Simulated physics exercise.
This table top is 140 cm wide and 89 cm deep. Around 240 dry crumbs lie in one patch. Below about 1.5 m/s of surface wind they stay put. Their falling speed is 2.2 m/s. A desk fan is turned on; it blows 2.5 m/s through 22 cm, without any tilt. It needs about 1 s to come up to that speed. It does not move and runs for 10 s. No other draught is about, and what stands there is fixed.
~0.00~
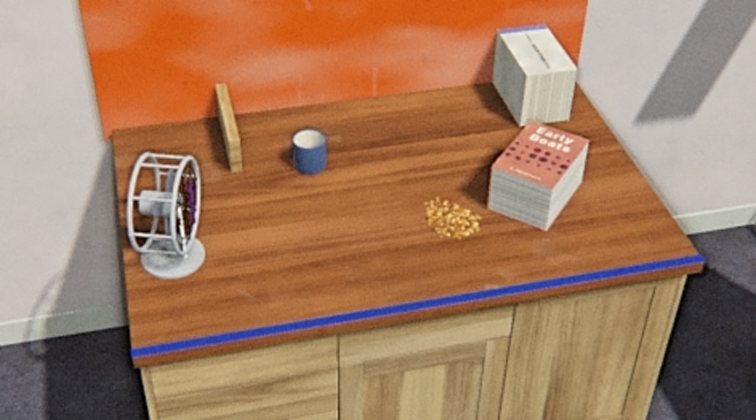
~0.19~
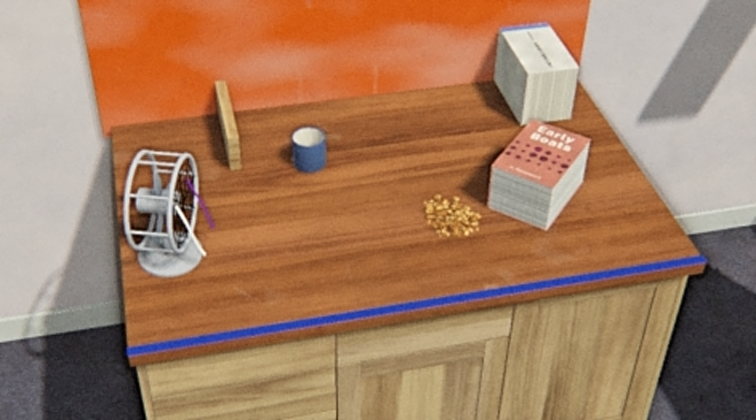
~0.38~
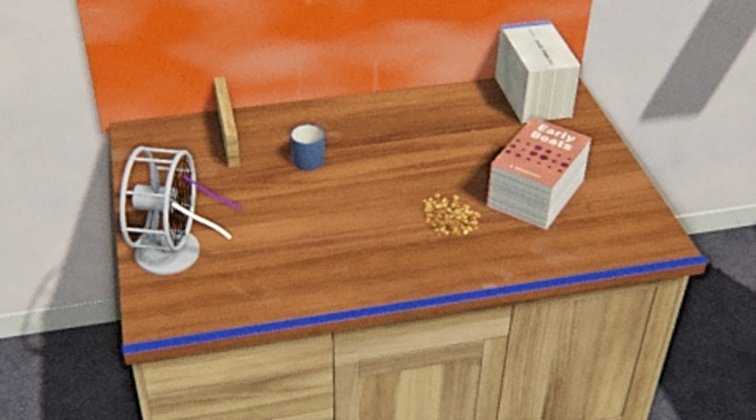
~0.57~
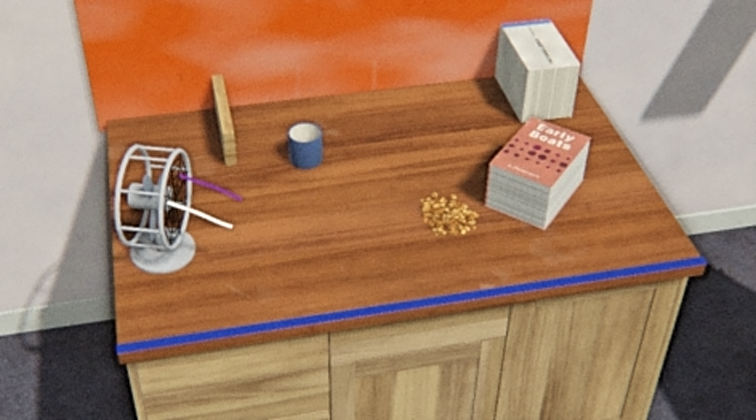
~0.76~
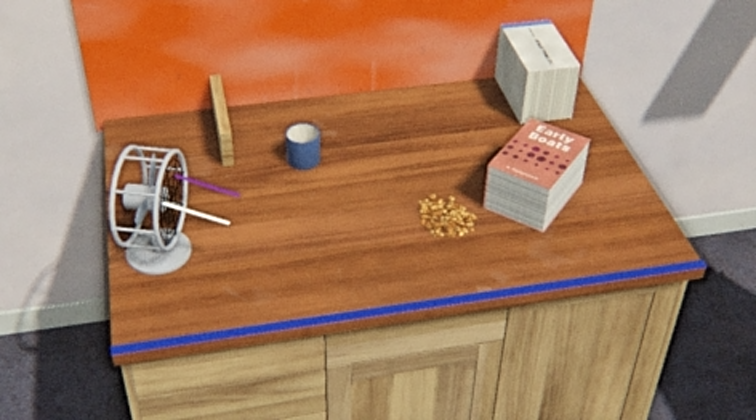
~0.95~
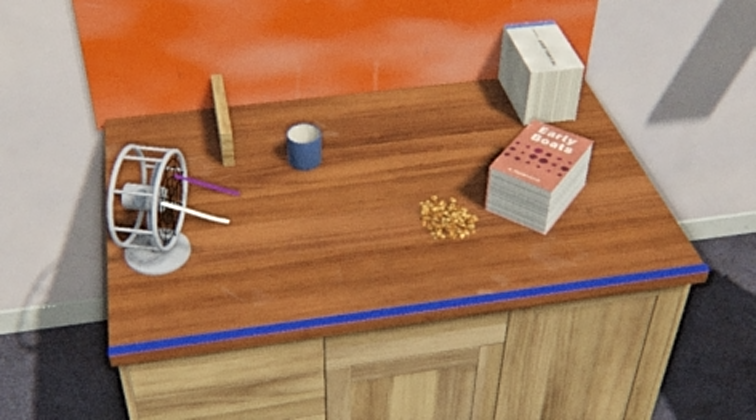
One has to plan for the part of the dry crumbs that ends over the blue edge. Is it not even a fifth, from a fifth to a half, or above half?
Of the dry crumbs, under a fifth end over the blue edge.
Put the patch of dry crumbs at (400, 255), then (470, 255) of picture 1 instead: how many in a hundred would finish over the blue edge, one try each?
In that order: 40 %, 30 %.
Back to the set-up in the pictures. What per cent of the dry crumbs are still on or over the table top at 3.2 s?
About 100 %.
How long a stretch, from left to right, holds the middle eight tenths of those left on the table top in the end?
About 10 cm.
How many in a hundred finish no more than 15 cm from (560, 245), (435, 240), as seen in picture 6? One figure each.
In turn about 2 %, 80 %.
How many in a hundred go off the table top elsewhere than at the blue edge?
Near 0 %.
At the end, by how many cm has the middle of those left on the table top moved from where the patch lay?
Roughly 0 cm.
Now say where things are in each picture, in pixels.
In the first frame, the middle of the dry crumbs is near (448, 219), none has stirred yet and the mouth of the desk fan is at (165, 204).
In the second frame, the middle of the dry crumbs is near (452, 219), none has stirred yet and the blue edge is centred on (433, 307).
In the third frame, the middle of the dry crumbs is near (452, 217), none has stirred yet, the top of a book is at (543, 151) and the top of a mug is at (308, 134).
In the fourth frame, the middle of the dry crumbs is near (449, 217) and none has stirred yet.
In the fifth frame, the middle of the dry crumbs is near (447, 219) and none has stirred yet.
In the sixth frame, the middle of the dry crumbs is near (448, 220) and none has stirred yet.
After 2.0 s, 28 % are on the move or not yet settled, 0 % are over the blue edge; the middle of those still in play is near (456, 216).
After 3.2 s, 26 % are on the move or not yet settled, 0 % are over the blue edge; the middle of those still in play is near (456, 216).
After 5.5 s, 24 % are on the move or not yet settled, 0 % are over the blue edge; the middle of those still in play is near (456, 216).
After 10.0 s, at the end, 0 % are over the blue edge; the middle of those still in play is near (456, 216).
